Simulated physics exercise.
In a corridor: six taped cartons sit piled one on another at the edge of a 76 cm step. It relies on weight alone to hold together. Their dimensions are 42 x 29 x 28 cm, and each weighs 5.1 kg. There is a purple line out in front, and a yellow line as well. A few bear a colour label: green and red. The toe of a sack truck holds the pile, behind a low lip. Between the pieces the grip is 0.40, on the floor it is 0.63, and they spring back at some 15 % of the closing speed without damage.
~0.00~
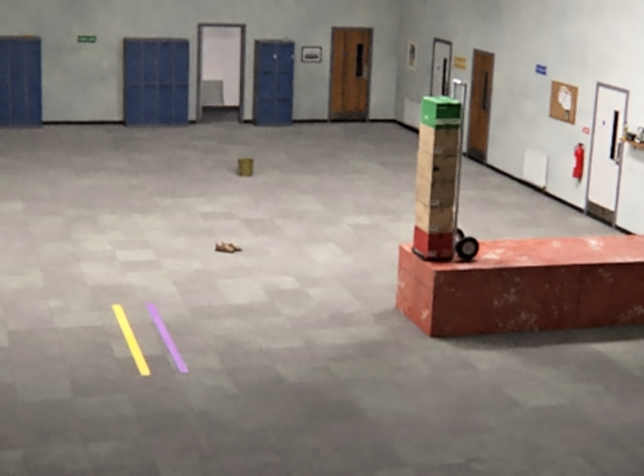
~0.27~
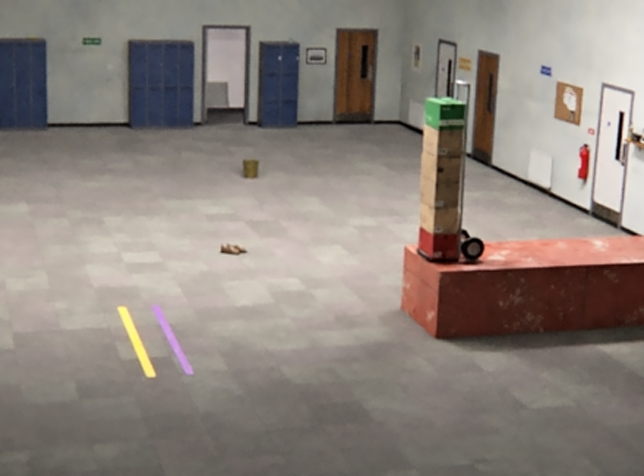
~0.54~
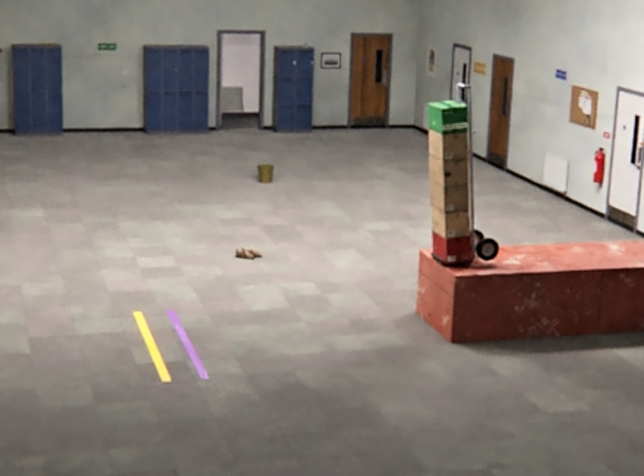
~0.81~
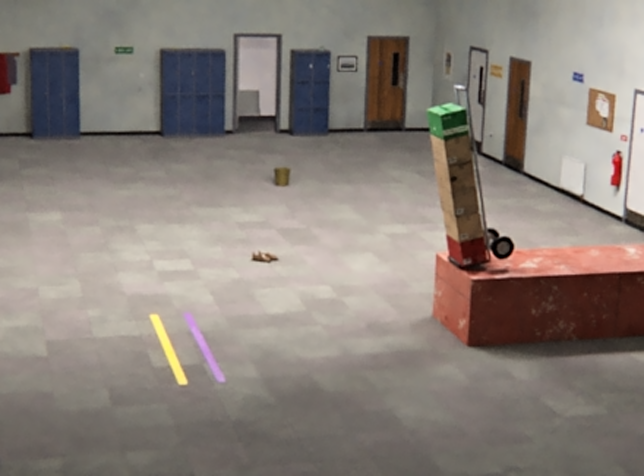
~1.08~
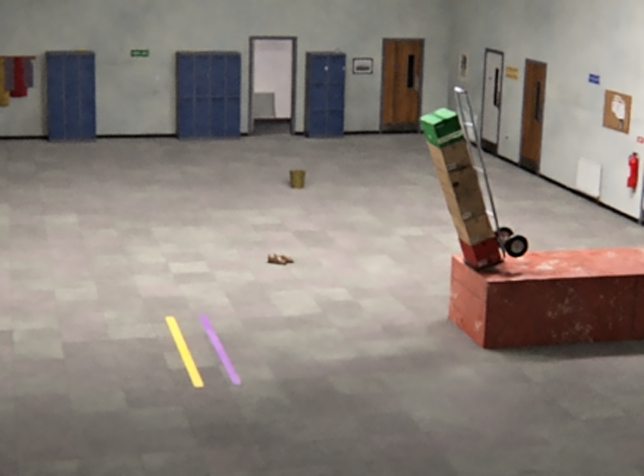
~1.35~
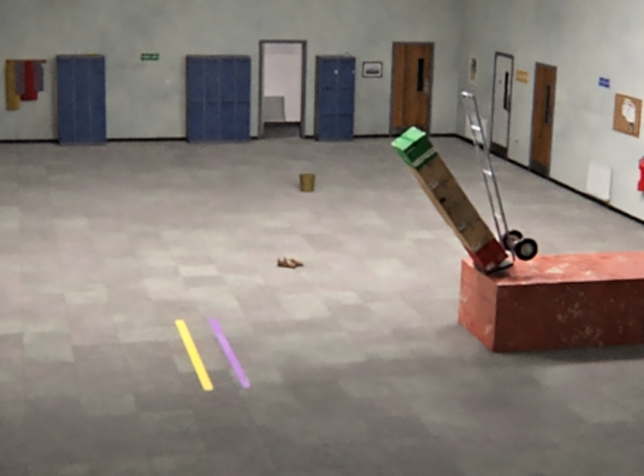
A tall stack of taped cartons, green on top and red at the bottom, stands against a sack truck at the left edge of a red step, seen from slightly above in a grey-floored hall. Blue lockers and doors line the walls, with yellow and purple lines at left. The truck and stack lean left together, then the stack tilts further, separating from the frame, as the camera pans slightly left.
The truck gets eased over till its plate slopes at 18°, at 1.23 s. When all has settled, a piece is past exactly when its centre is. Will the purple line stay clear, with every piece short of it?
Yes, nothing crosses it.
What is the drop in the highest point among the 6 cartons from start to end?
I'd put it at around 220 cm.
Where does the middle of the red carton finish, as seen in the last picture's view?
About (458, 329).
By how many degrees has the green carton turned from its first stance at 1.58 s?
I'd put it at roughly 60 degrees away from its starting angle.
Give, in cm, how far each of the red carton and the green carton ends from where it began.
The red one ends 90 cm from its start and the green one 310 cm.
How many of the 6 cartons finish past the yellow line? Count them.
That makes 0.
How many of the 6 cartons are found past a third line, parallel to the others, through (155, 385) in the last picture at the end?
The count is 0.
After 1.44 s, none of the 6 cartons past the purple line, 6 disturbed; red carton 45° from how it stood; green carton 45° from how it stood, 36 cm lower.
After 1.58 s, none of the 6 cartons past the purple line, 6 disturbed; red carton 62° from how it stood; green carton 60° from how it stood, 71 cm lower.
After 1.78 s, none of the 6 cartons past the purple line, 6 disturbed; red carton on its side; green carton on its side.
After 2.04 s, none of the 6 cartons past the purple line, 6 disturbed; red carton upside down; green carton on its side.
In the end (2.7 s), none of the 6 cartons past the purple line, 6 disturbed; green carton on its side; red carton on its side. The farthest middle lies 77 cm short of that line. From the last view, middles, green carton near (299, 334), red carton near (458, 329).
